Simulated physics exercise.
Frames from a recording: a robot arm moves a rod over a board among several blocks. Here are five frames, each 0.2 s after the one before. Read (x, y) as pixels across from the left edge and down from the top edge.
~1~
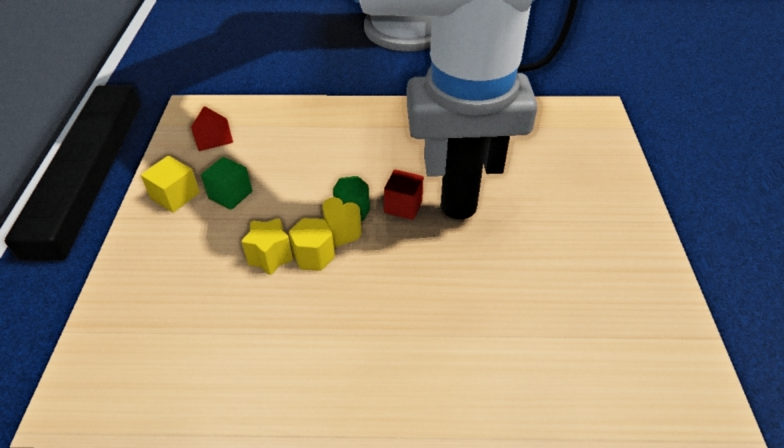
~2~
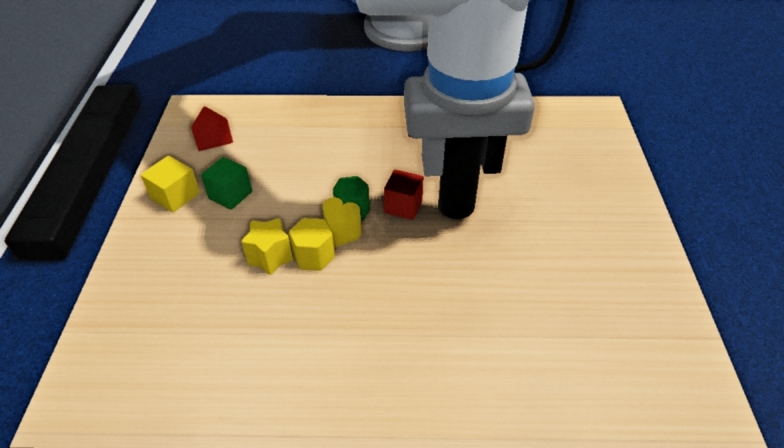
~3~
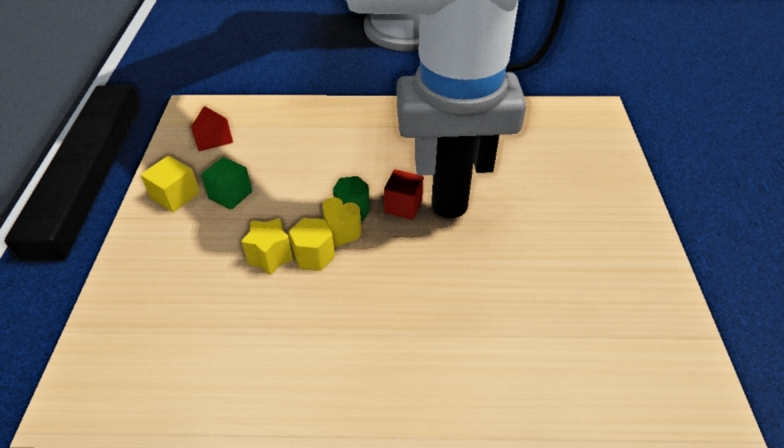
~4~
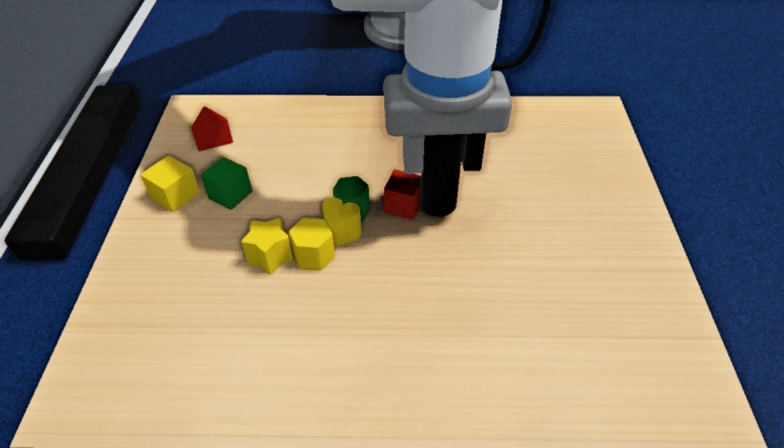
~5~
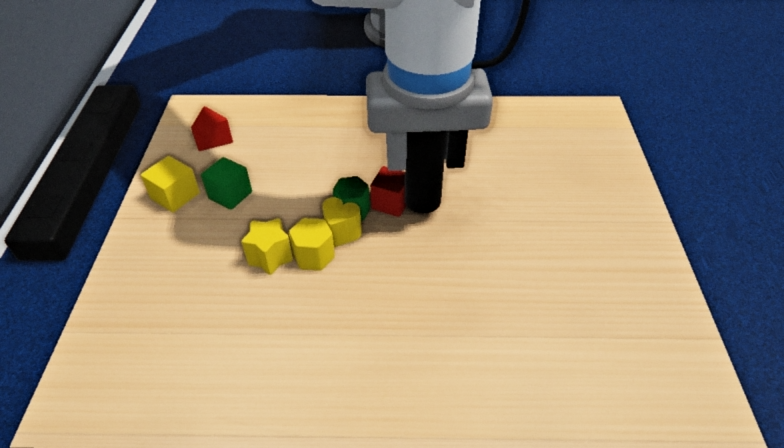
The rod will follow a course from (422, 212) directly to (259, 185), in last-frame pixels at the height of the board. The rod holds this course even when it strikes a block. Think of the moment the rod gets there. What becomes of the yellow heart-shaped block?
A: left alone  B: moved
The correct letter is A.
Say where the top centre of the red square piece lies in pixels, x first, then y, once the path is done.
The middle of its top is at (332, 151).
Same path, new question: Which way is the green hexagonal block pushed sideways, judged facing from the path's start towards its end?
Left-hand side.
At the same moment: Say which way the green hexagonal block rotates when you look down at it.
Turns anticlockwise.
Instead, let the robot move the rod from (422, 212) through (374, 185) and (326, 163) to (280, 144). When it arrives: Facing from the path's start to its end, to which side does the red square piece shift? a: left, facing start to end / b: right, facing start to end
Correct choice: A.
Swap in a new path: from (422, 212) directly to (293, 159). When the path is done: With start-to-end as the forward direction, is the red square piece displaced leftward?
It seems so.
The first path, step by step. One third of the way, rod (364, 193); green hexagonal block (328, 186), turned 50° anticlockwise; red square piece (346, 161), turned 30° clockwise.
Two thirds of the way, rod (309, 184); green hexagonal block (282, 190); red square piece (332, 151), turned 80° clockwise.
At the end, rod (257, 174); green square piece (213, 171); yellow heart-shaped block in place; green hexagonal block (275, 191), turned 150° anticlockwise; red square piece (332, 151), turned 80° clockwise.
